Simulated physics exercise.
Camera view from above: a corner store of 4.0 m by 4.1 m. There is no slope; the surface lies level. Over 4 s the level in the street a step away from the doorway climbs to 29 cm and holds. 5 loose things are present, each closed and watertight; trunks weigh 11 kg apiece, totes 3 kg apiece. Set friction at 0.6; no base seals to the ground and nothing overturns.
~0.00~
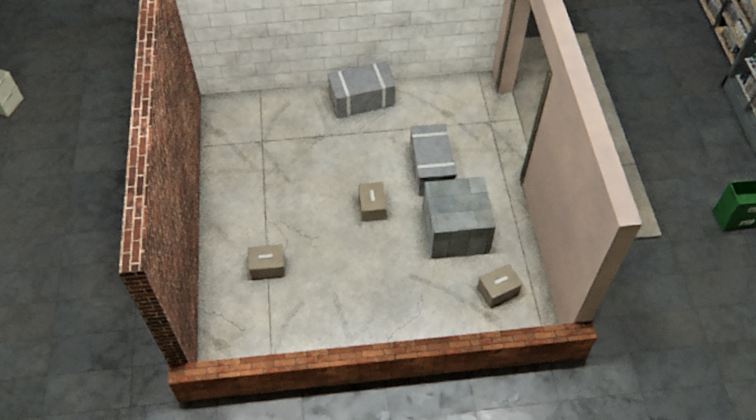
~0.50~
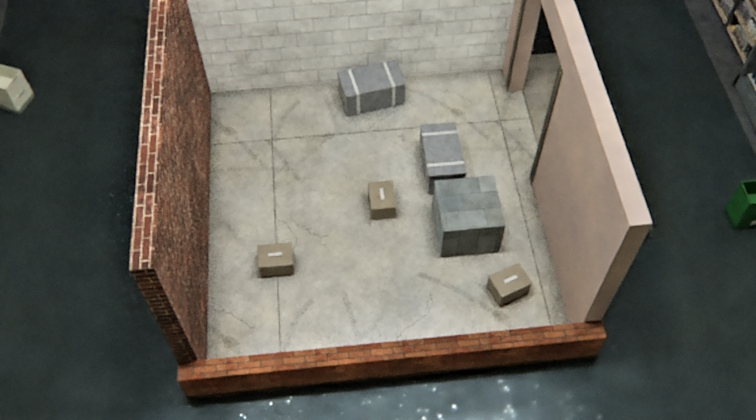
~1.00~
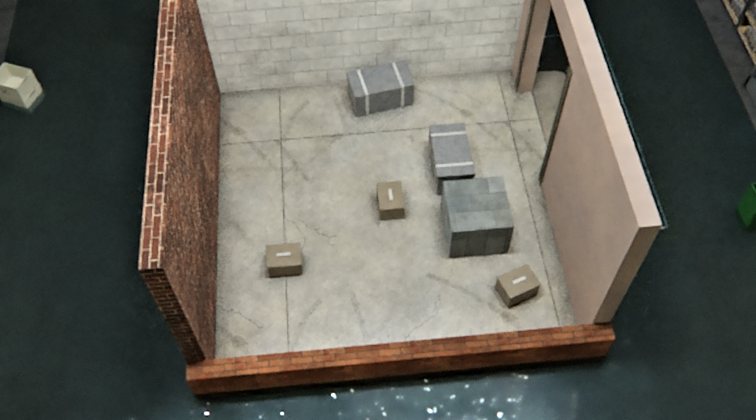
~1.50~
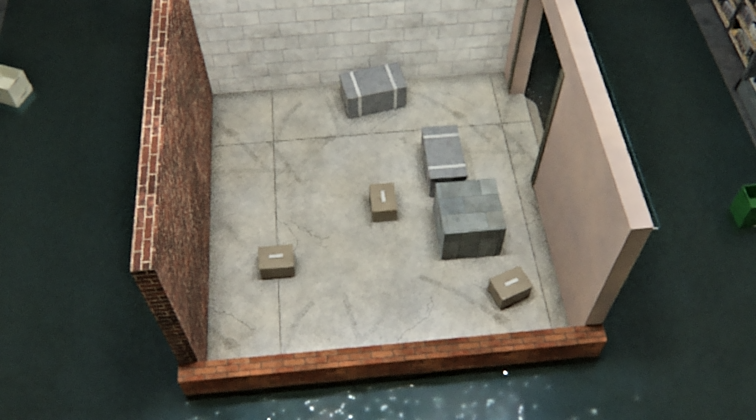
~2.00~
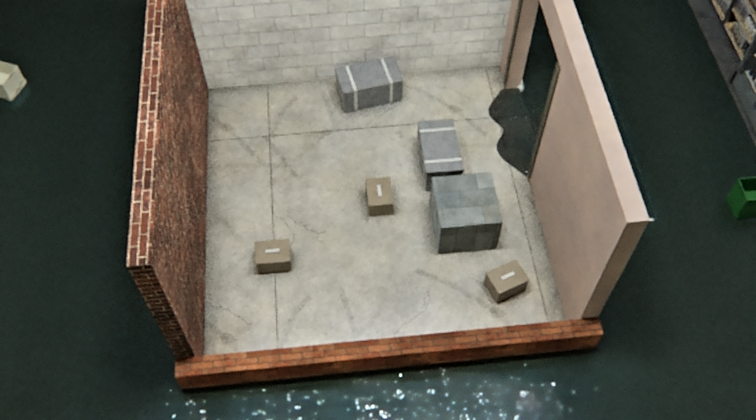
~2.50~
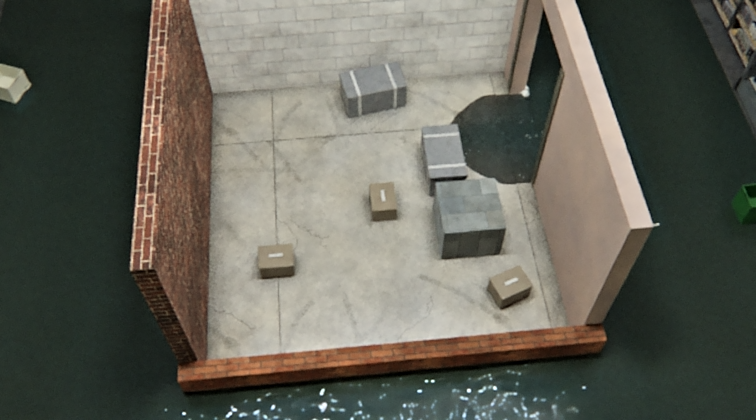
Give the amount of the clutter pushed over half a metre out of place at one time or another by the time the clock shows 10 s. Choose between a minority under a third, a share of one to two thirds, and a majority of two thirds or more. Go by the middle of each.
A majority of two thirds or more.
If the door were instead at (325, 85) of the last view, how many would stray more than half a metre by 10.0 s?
The count would be 5.
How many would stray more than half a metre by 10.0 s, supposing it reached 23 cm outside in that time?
It would come to 4 of them.
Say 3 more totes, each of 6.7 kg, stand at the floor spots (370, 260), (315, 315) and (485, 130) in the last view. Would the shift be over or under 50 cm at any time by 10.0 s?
Within the limit; beyond the limit; beyond the limit.
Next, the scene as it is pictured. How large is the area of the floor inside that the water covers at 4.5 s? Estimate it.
Wet: Near 9.0 m2.
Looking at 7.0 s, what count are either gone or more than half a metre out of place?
It comes to 4.
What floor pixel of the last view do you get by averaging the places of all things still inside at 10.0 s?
Around (447, 243).
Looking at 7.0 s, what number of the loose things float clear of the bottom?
Total: 4.
After 3.5 s 0 of 5 are over 50 cm from their spots; 0 afloat.
After 4.5 s 2 of 5 are over 50 cm from their spots; 2 afloat.
After 7.0 s 4 of 5 are over 50 cm from their spots; 4 afloat.
After 10.0 s 5 of 5 are over 50 cm from their spots, and 5 have been at some point; 5 afloat.
